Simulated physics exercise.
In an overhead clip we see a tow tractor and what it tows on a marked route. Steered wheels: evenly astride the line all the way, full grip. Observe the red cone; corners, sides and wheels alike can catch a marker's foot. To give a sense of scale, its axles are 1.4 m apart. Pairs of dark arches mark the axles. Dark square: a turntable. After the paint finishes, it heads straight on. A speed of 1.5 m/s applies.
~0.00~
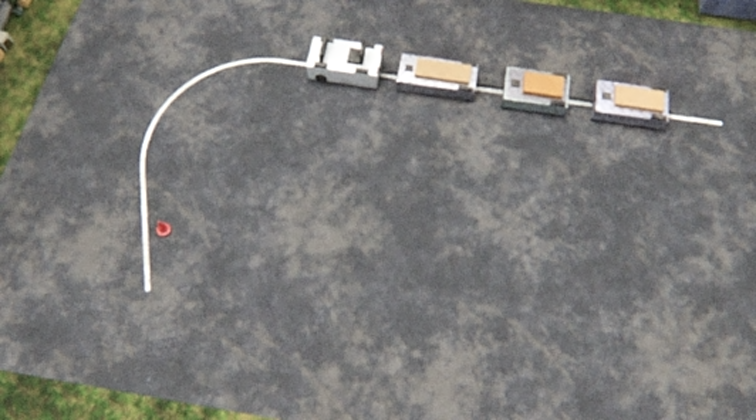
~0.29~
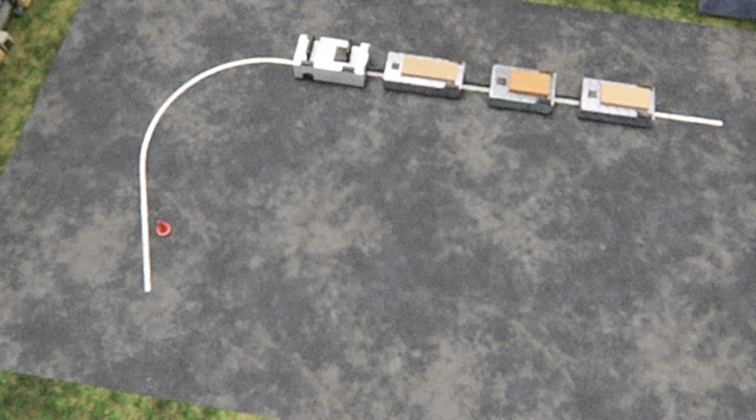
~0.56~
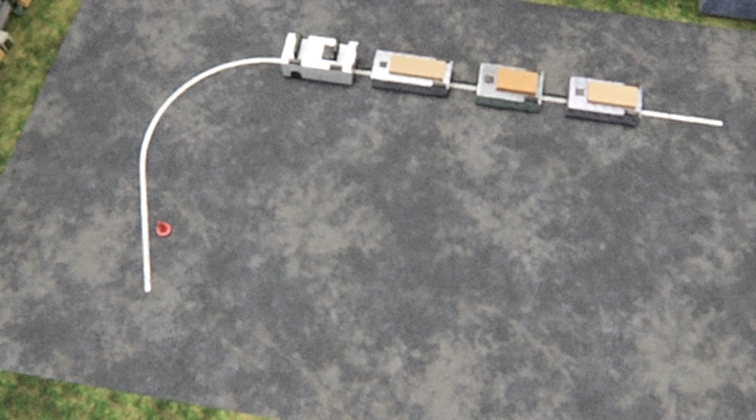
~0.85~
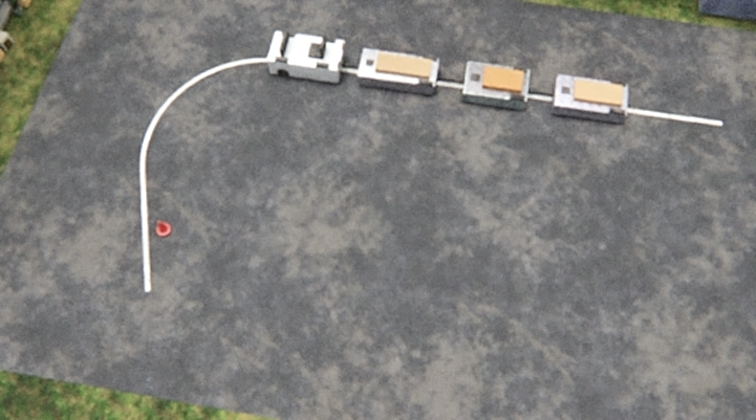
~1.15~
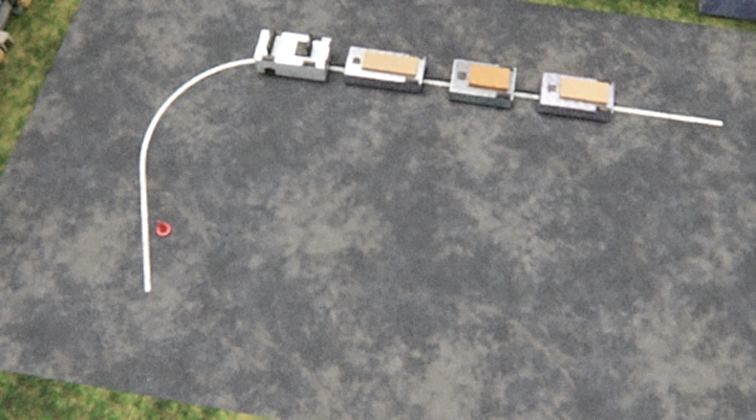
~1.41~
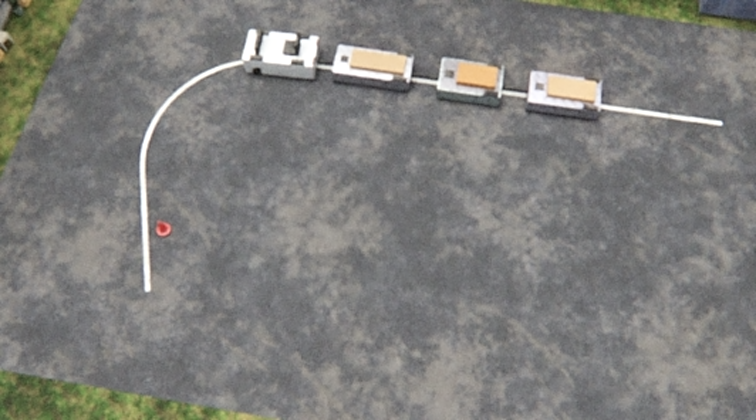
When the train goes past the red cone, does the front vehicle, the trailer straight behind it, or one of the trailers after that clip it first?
Lead unit.
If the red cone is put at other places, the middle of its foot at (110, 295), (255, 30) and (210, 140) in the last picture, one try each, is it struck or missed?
Try 1 untouched, try 2 untouched, try 3 touched.
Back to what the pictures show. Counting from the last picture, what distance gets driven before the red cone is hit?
Roughly 7.5 metres more.
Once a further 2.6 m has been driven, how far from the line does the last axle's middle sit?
5 cm off.
By 5.0 s, the last axle is at (440, 72) of the last picture, on the line.
By 6.6 s, the last axle is at (381, 65) of the last picture, 5 cm off the line; the tow tractor has hit red.
By 8.5 s, the last axle is at (311, 64) of the last picture, 40 cm off the line.
By 15.6 s, the last axle is at (150, 291) of the last picture, 25 cm off the line; 1 of 1 struck in all.
